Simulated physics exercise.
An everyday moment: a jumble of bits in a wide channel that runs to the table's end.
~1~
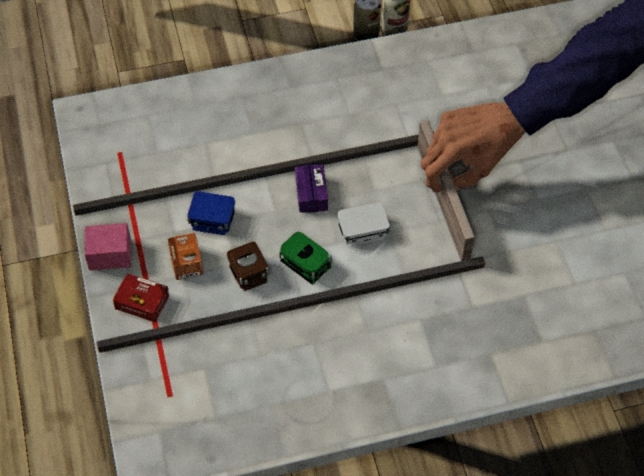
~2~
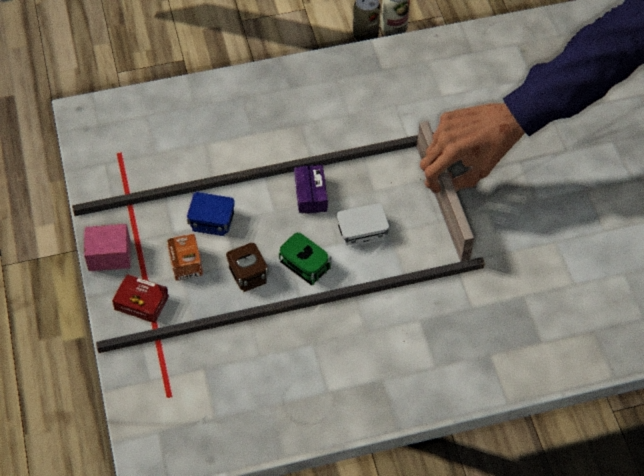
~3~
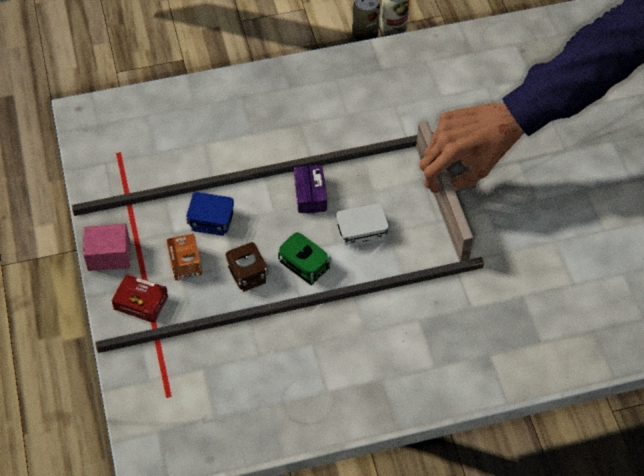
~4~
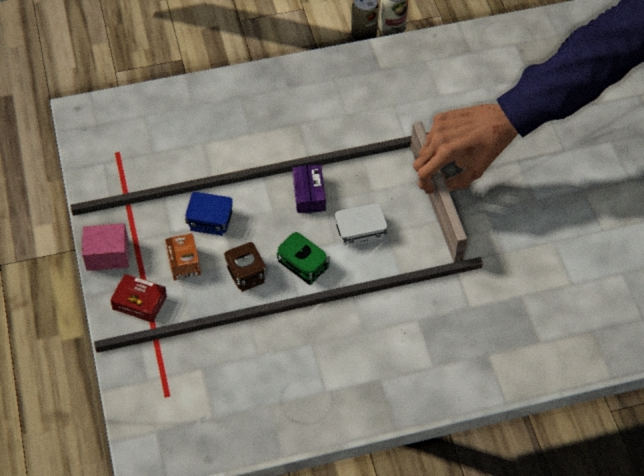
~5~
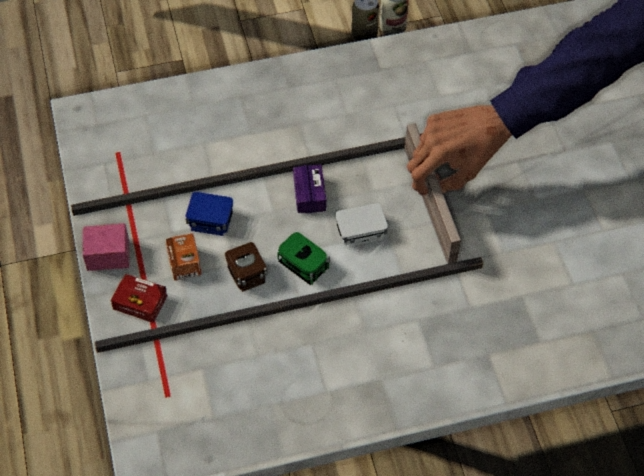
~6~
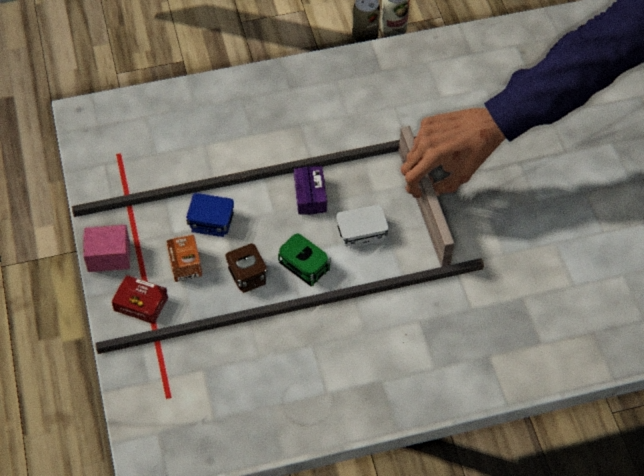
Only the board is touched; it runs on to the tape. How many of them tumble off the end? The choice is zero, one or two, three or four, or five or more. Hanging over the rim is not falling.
The number that fall off is three or four.
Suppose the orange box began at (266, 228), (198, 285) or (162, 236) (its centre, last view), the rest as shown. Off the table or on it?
The orange box is kept; falls; comes down.
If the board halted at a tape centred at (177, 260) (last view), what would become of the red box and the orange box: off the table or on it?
The red box tumbles off; the orange box survives.
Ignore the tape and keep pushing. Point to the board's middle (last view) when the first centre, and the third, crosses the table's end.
At (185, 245) for the first, at (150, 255) for the third.
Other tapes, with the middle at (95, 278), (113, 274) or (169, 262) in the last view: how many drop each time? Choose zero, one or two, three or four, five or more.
Taking them in turn, five or over; five or more; one to two.
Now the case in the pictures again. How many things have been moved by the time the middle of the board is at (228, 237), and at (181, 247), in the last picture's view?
First 7, then 8.
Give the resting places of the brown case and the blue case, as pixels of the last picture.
About (88, 310), and the other about (85, 243).
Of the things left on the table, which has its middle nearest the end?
It is the brown case.
Soon after, none off yet; pink block at rest near (107, 248); red box at rest near (140, 299); orange box at rest near (184, 258).
Then, none off yet; pink block at rest near (107, 248); red box at rest near (140, 299); orange box moving near (175, 259).
Further on, none off yet; pink block moved a little near (86, 252); red box moved about its own width near (87, 313); orange box moved well along near (119, 273).
At rest, the number that fall off is three or four; fallen, orange box, red box and pink block.
